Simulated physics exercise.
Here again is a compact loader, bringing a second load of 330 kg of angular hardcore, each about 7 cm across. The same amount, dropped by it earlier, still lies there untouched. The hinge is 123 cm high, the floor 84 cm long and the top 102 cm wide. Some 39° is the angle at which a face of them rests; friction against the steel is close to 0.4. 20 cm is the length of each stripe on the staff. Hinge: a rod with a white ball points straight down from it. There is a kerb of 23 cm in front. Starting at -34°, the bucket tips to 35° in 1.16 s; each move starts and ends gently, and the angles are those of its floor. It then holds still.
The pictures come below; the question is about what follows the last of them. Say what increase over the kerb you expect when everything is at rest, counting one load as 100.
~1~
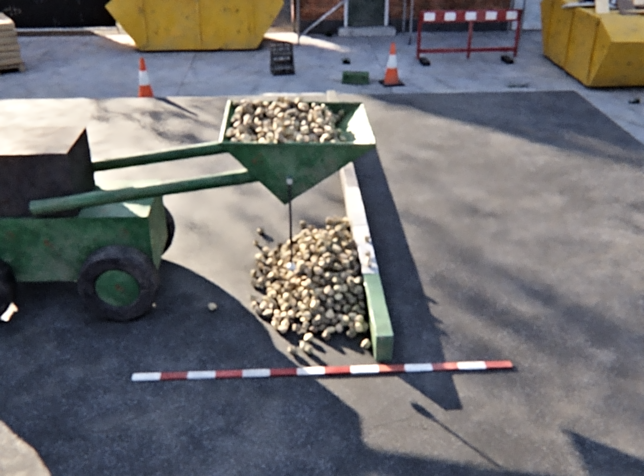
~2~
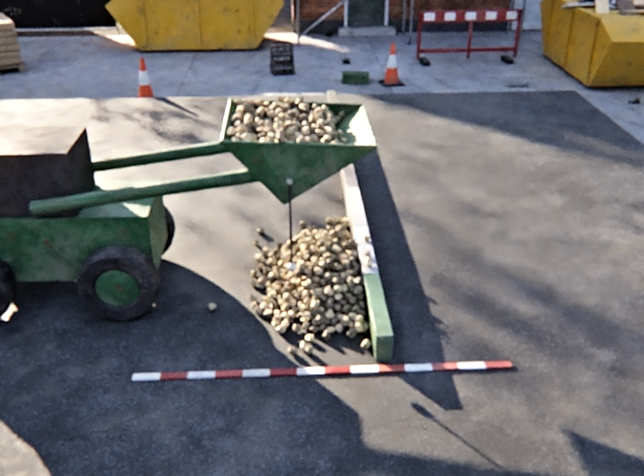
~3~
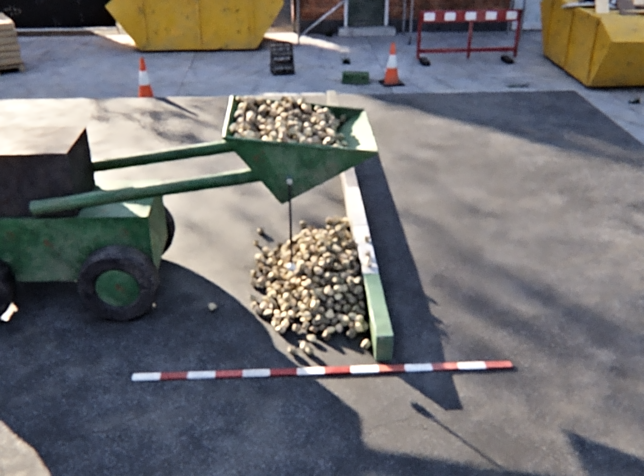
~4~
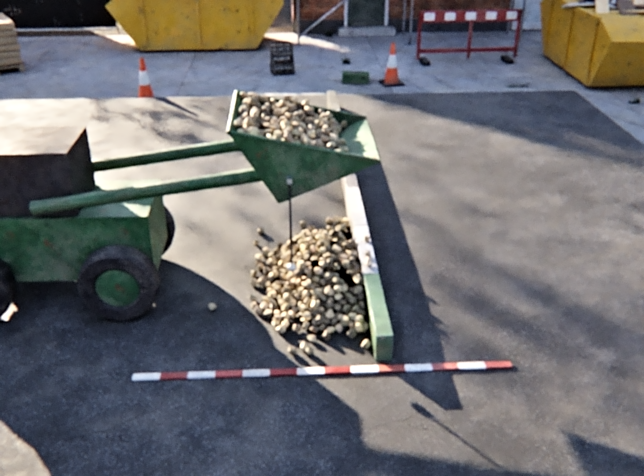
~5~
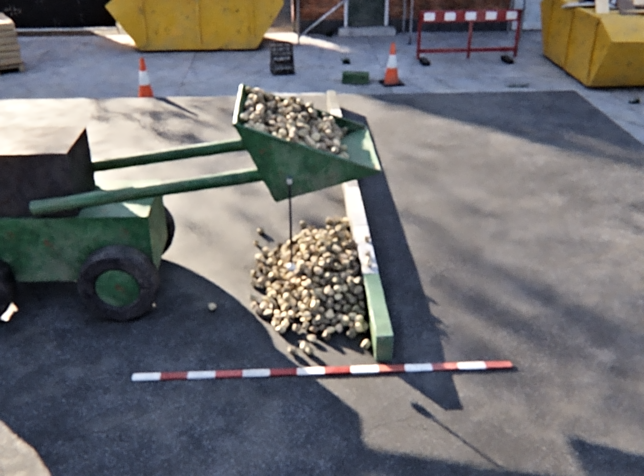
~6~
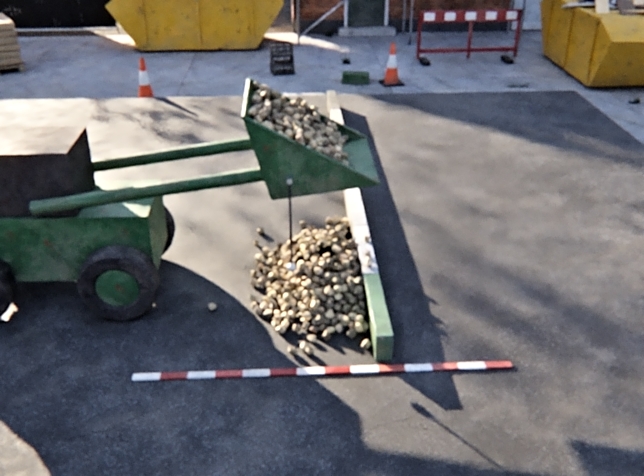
Some 90 per cent is added.
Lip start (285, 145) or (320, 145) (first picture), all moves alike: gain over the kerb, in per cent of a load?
0 % and 10 %.
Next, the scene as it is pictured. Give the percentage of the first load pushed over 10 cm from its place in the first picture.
Close to 0 in a hundred of them.
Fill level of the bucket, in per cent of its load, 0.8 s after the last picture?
Roughly 75 per cent remains inside.
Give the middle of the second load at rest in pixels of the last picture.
In the last view, about pixel (404, 269).
Then, 0.4 s after the last picture the floor is at 24°; in per cent of one load, 100 in the bucket, 101 on this side of the kerb; the foremost stones are at (359, 257).
Then, 0.8 s after the last picture the floor is at 35°; in per cent of one load, 76 in the bucket, 121 on this side of the kerb, 4 over the kerb; the foremost stones are at (392, 259).
Then, 1.1 s after the last picture the floor is at 35°; in per cent of one load, 33 in the bucket, 126 on this side of the kerb, 41 over the kerb; the foremost stones are at (443, 272).
Then, 3.7 s after the last picture the floor is at 35°; in per cent of one load, 0 in the bucket, 110 on this side of the kerb, 90 over the kerb; the foremost stones are at (513, 263). Net gain over the kerb, 90.
